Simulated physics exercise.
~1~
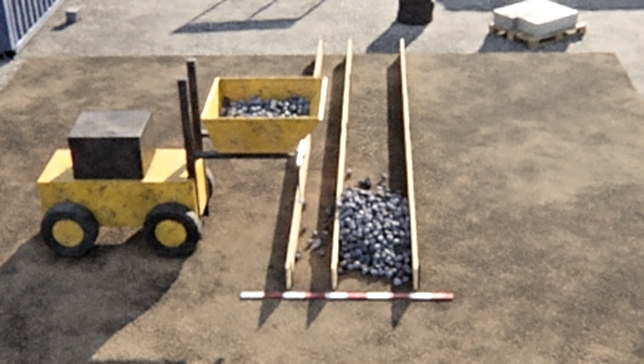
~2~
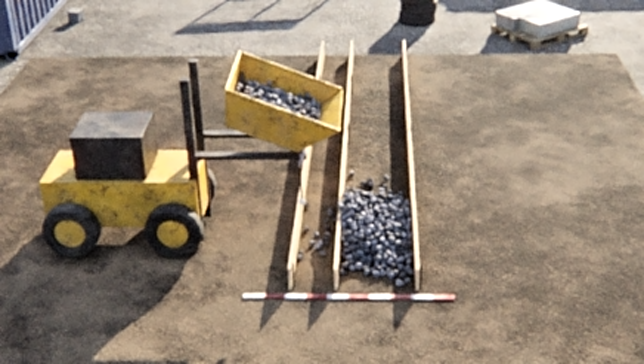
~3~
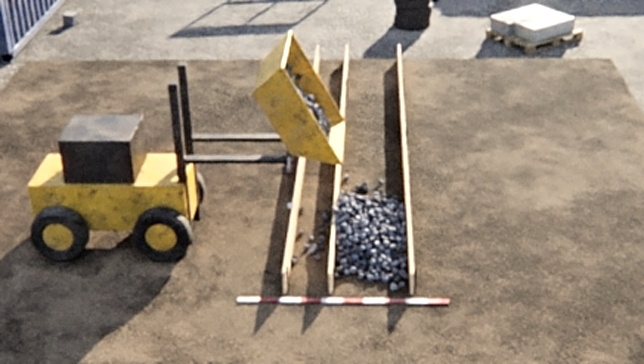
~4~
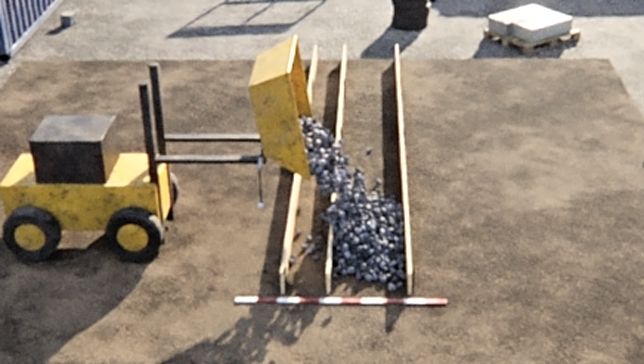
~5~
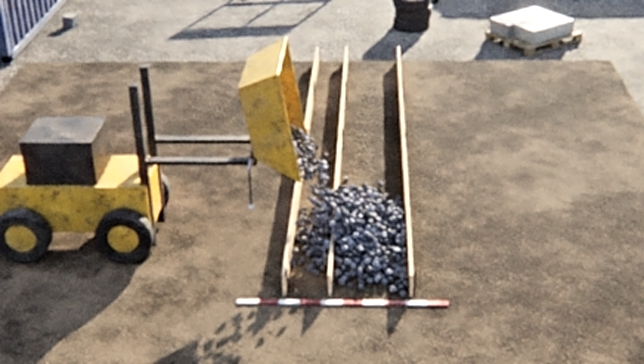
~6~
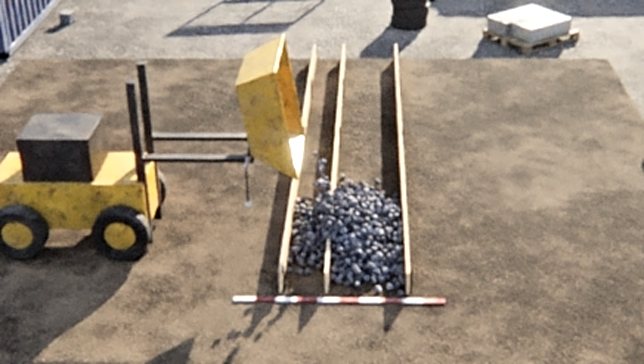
A yellow loader with a raised skip of grey stones tipped it steeply to the right while backing away to the left, pouring the stones between wooden boards, until the skip was empty and the heap spread across both bays.
